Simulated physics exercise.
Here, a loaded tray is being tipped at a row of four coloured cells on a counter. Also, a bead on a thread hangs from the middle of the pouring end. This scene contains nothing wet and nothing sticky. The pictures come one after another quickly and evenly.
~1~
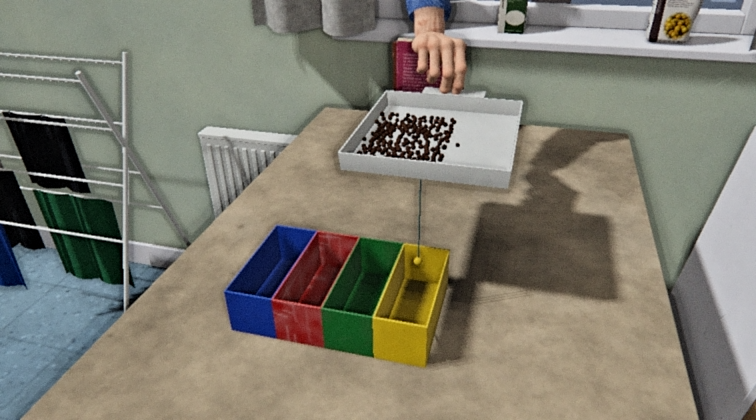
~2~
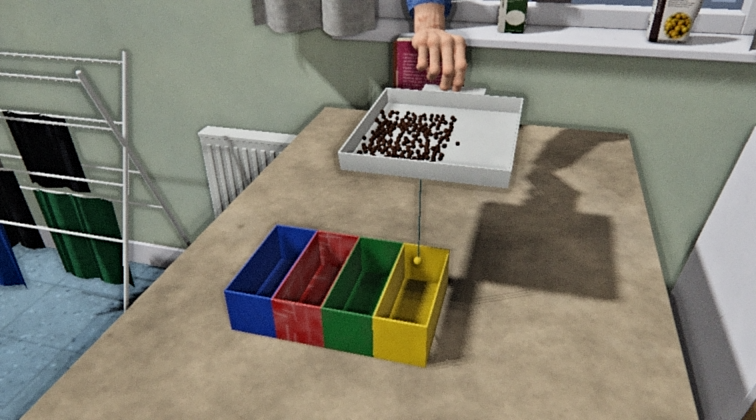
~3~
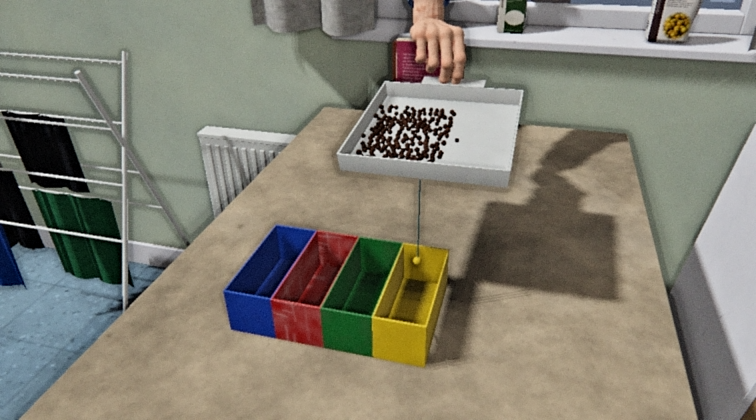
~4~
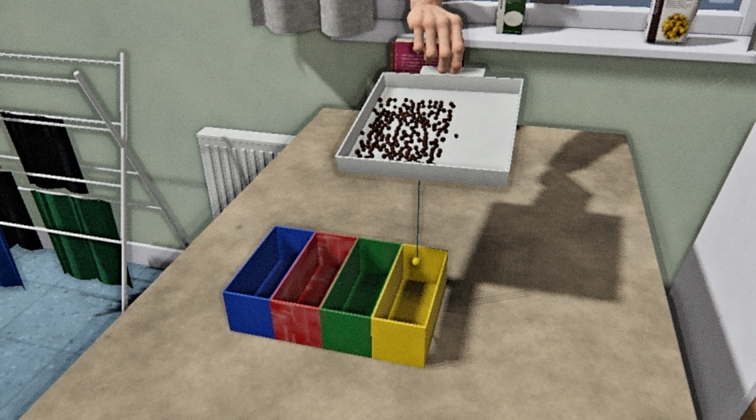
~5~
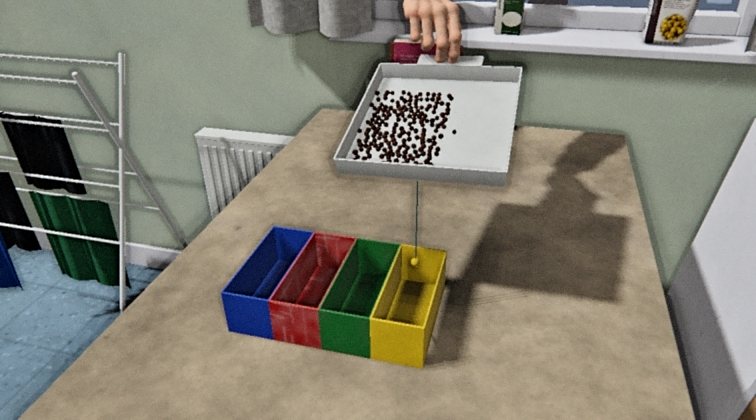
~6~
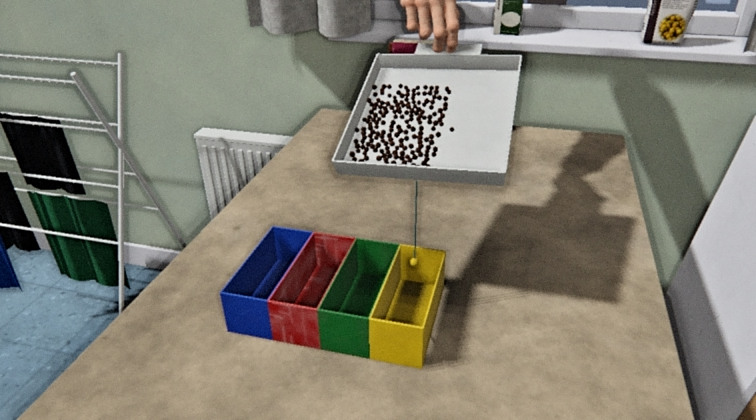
The clip opens on a hand holding a white tray of small dark berries, nearly level above a row of blue, red, green and yellow cells, with a bead hanging on a thread. The hand then gradually raises the tray's far side, tilting it toward the viewer, and the berries shift slightly and spread toward the near left corner.
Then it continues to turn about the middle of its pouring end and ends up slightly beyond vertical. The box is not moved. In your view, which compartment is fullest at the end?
Fullest: The green compartment.
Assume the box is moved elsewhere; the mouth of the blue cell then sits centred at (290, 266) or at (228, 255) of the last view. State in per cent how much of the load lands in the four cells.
Result: 100 % and 80 %.
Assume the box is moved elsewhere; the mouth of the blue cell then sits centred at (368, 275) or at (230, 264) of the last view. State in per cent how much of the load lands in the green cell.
First 0 per cent, second 40 per cent.
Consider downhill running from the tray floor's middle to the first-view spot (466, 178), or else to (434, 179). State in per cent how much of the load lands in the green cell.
About 0 % and 10 %.
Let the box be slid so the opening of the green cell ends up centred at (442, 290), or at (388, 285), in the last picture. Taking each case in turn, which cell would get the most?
Well, the first time it's the cell in blue, and the second time it's that red cell.
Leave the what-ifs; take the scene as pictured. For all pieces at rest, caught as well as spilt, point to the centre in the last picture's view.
It settles centred around (356, 329).
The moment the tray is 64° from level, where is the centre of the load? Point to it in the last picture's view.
The load is centred around (379, 150).
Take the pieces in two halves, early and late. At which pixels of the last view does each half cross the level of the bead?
First near (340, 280), later near (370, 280).
Soon, tray tipped steeply; nearly all on the tray; a stray few falling or outside the box.
A while on, tray tipped past a quarter turn; about half on the tray; a small part in the green cell; a small part in the red cell; about a third falling or outside the box.
Towards the end, tray tipped past a quarter turn; about half in the green cell; about a quarter in the yellow cell; about a quarter in the red cell; a stray few in the blue cell; a stray few falling or outside the box.
Finally, tray tipped past a quarter turn; about half in the green cell; about a quarter in the yellow cell; about a quarter in the red cell; a stray few in the blue cell; a stray few outside the box.
